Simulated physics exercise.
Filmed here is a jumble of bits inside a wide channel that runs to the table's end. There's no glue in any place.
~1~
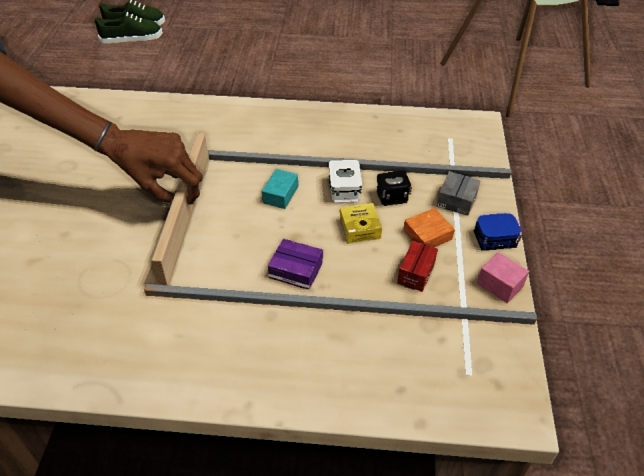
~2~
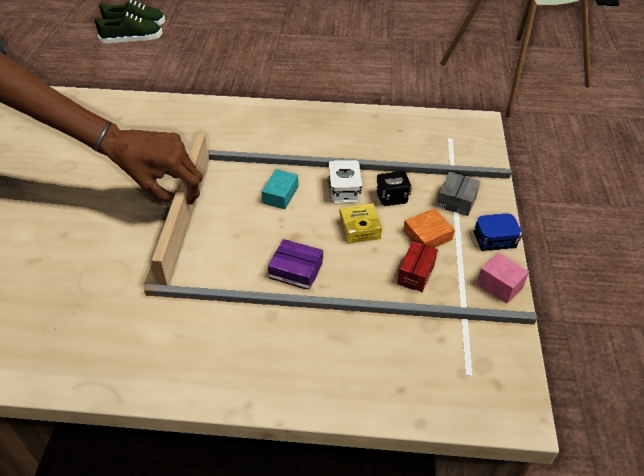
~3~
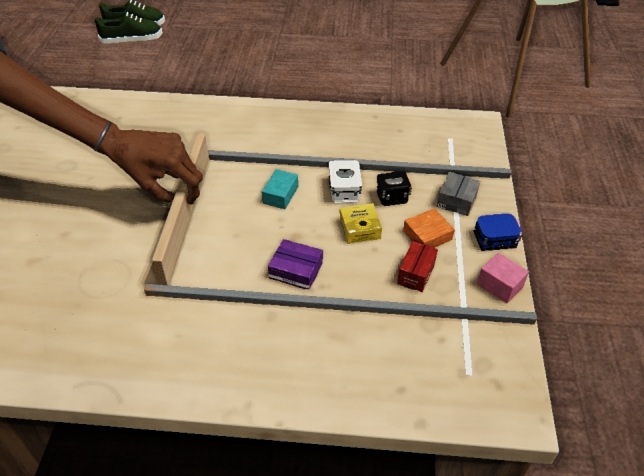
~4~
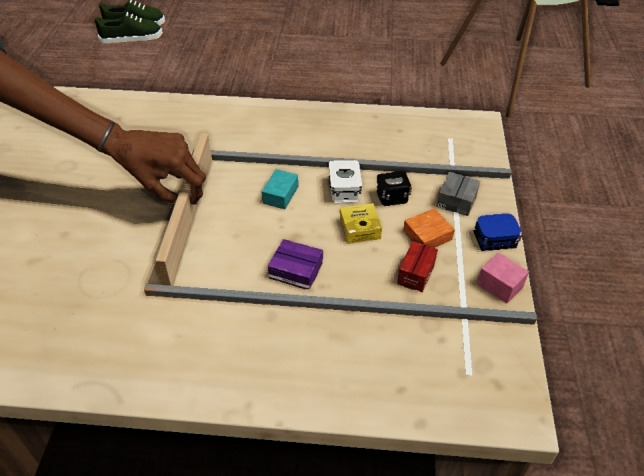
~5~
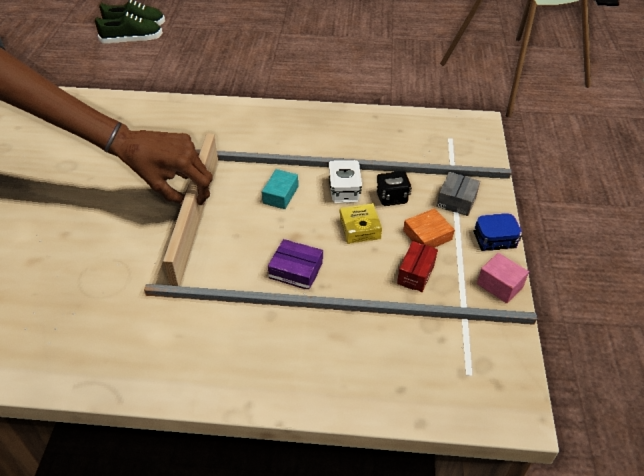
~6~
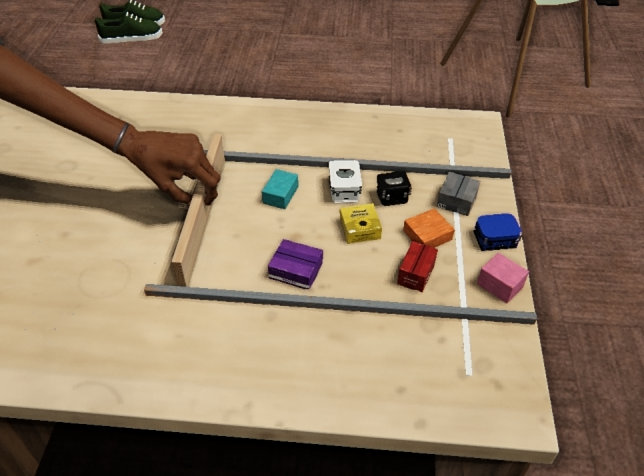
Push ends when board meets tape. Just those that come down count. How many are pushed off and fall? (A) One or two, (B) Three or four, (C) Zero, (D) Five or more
(B) Three or four.
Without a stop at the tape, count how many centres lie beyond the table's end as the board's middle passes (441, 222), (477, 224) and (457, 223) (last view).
Respectively, 3, 6 and 4.
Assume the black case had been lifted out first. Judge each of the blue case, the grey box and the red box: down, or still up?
In that case the blue case goes off the edge, the grey box goes off the edge, the red box stays where it is.
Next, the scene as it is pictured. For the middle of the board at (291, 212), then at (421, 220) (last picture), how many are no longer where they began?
That makes 2 at the first spot and 10 at the second.
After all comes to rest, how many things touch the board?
That makes 3.
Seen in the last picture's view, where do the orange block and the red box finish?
Orange block at about (514, 241), red box at about (521, 271).
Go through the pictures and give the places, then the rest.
Blue case (497, 232); pink block (503, 277); grey box (459, 194); board (184, 205); tape (458, 237), in the first frame.
Pink block (503, 278); yellow box (361, 224), in the second frame.
Grey box (459, 194); purple box (296, 264), in the third frame.
Blue case (497, 232); orange block (429, 230), in the fourth frame.
Pink block (503, 278); white case (345, 182), in the fifth frame.
Blue case (497, 232); pink block (503, 278); grey box (459, 194); board (202, 206); tape (458, 237), in the sixth frame.
A little later, none off yet; blue case at rest near (497, 232); pink block at rest near (503, 278); grey box at rest near (459, 194).
When it is over, the number that fall off is three or four; down, black case, grey box, pink block and blue case.
